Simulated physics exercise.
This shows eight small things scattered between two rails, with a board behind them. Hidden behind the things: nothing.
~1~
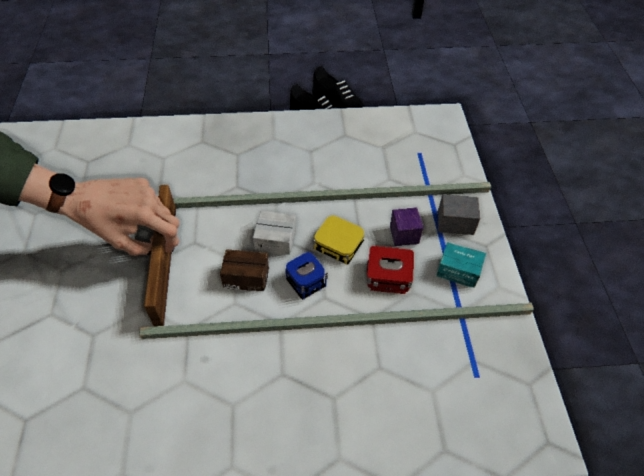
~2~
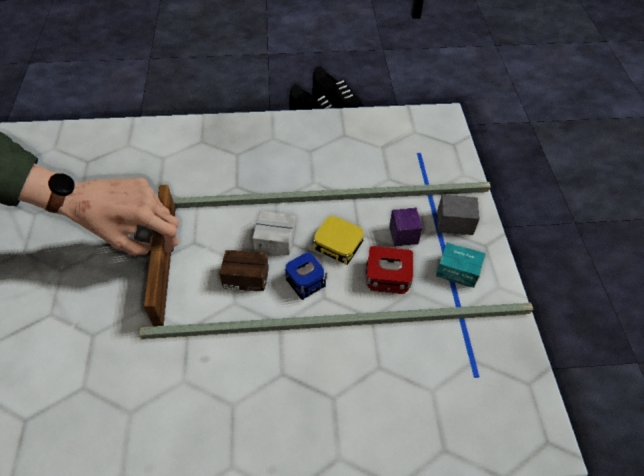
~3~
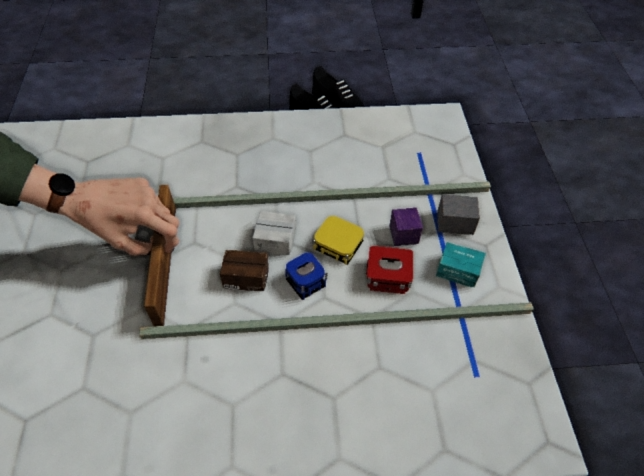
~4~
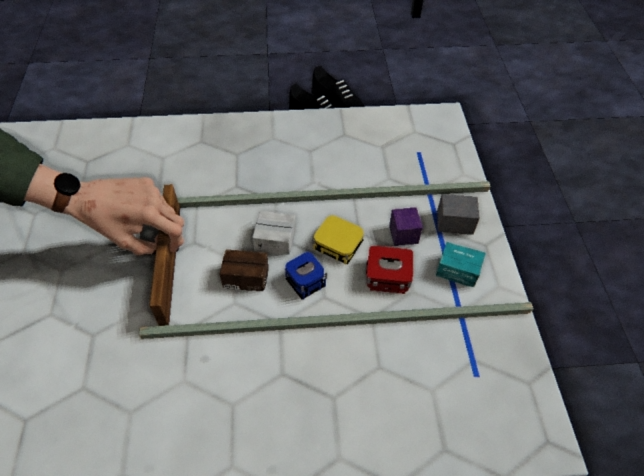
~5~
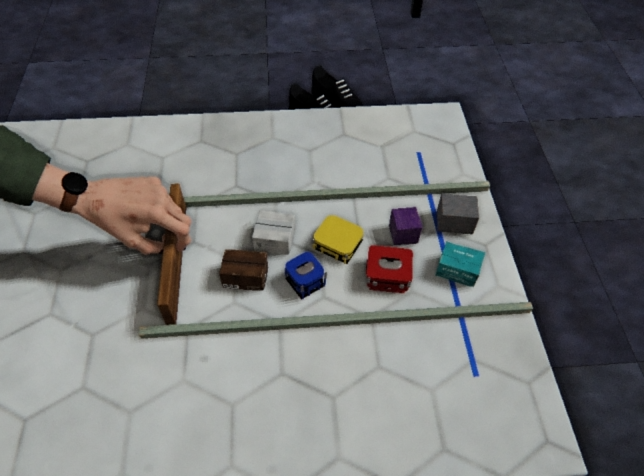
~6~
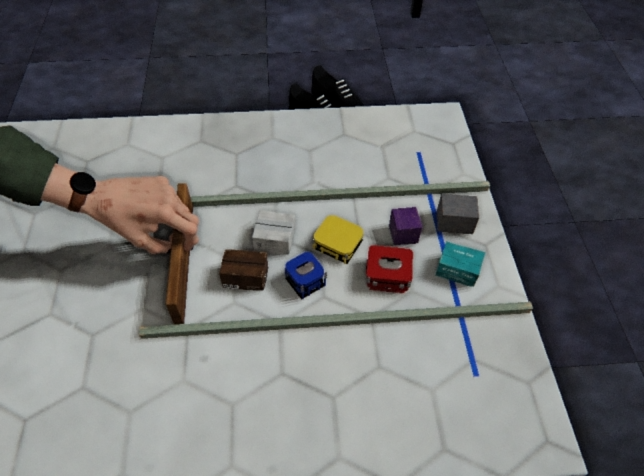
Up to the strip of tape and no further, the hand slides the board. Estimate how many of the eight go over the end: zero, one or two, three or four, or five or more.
My estimate: Three or four.
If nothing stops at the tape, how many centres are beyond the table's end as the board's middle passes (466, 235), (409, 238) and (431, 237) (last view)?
5; 2; 4.
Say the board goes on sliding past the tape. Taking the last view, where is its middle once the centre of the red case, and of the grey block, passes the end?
For the red case, about (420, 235); for the grey block, about (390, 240).
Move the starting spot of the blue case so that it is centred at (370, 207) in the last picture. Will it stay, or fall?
Blue case: Safe.
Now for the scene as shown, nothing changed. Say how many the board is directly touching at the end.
Contact count: 2.
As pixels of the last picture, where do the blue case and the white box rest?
Final positions: Near (508, 277); near (457, 222).
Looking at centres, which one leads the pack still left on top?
It's the yellow case that is foremost.
A little later, none off yet; grey block at rest near (457, 214); turquoise box at rest near (460, 264); purple block at rest near (405, 226).
Next, none off yet; grey block shifted about its own width near (480, 211); turquoise box shifted about its own width near (507, 263); purple block shifted well along near (453, 220).
When it is over, the number that fall off is three or four; down, red case, purple block, turquoise box and grey block.
